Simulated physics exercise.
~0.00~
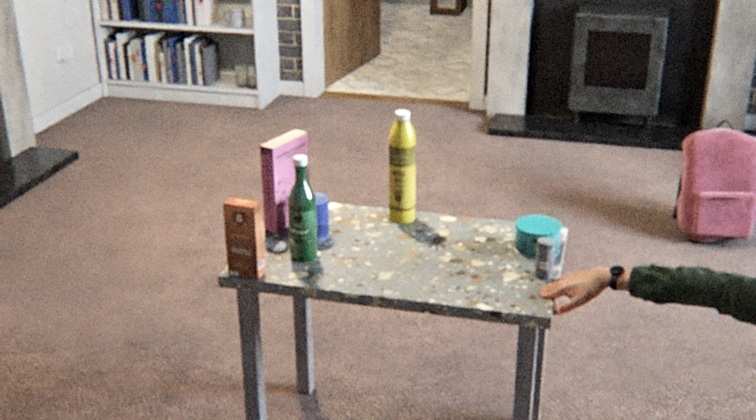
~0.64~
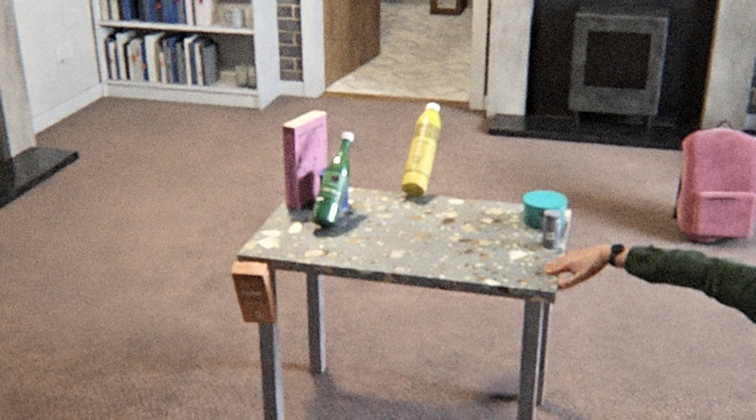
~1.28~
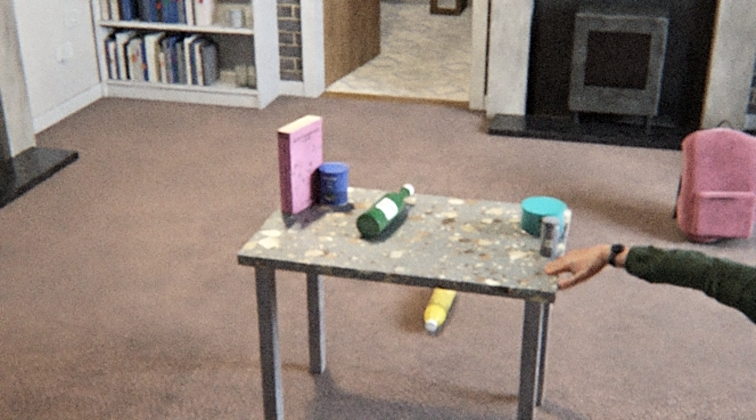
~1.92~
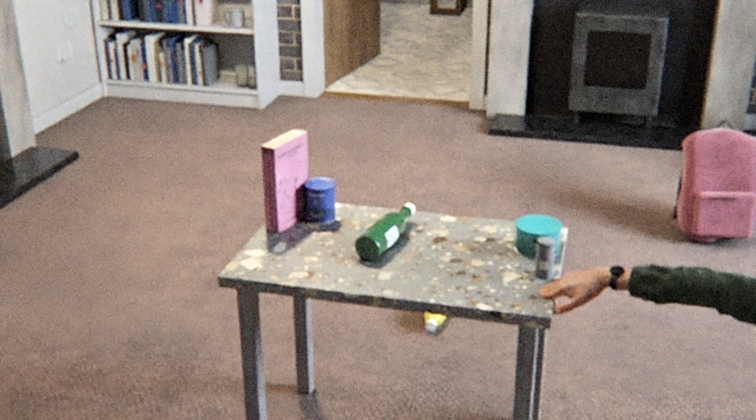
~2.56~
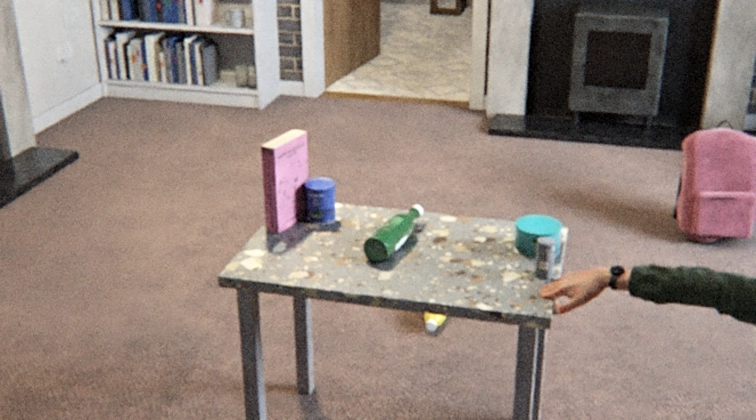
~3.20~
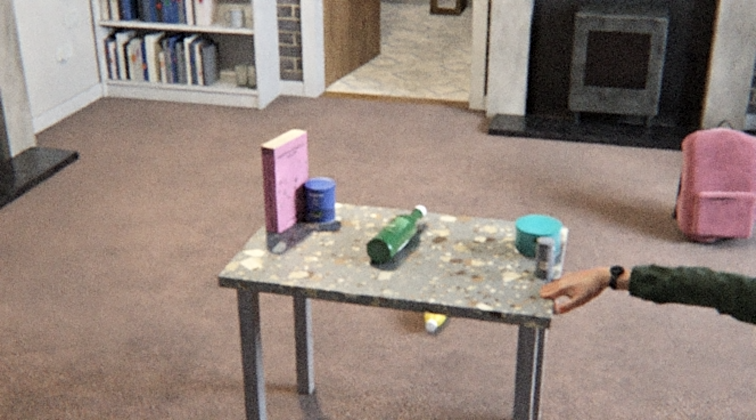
In the video, a hand at the right edge of a speckled table holds on as the table jerks away and back, sending a yellow bottle and an orange packet off it; a green bottle topples and stays lying among the upright pink book, blue tin, turquoise tub and grey shaker.
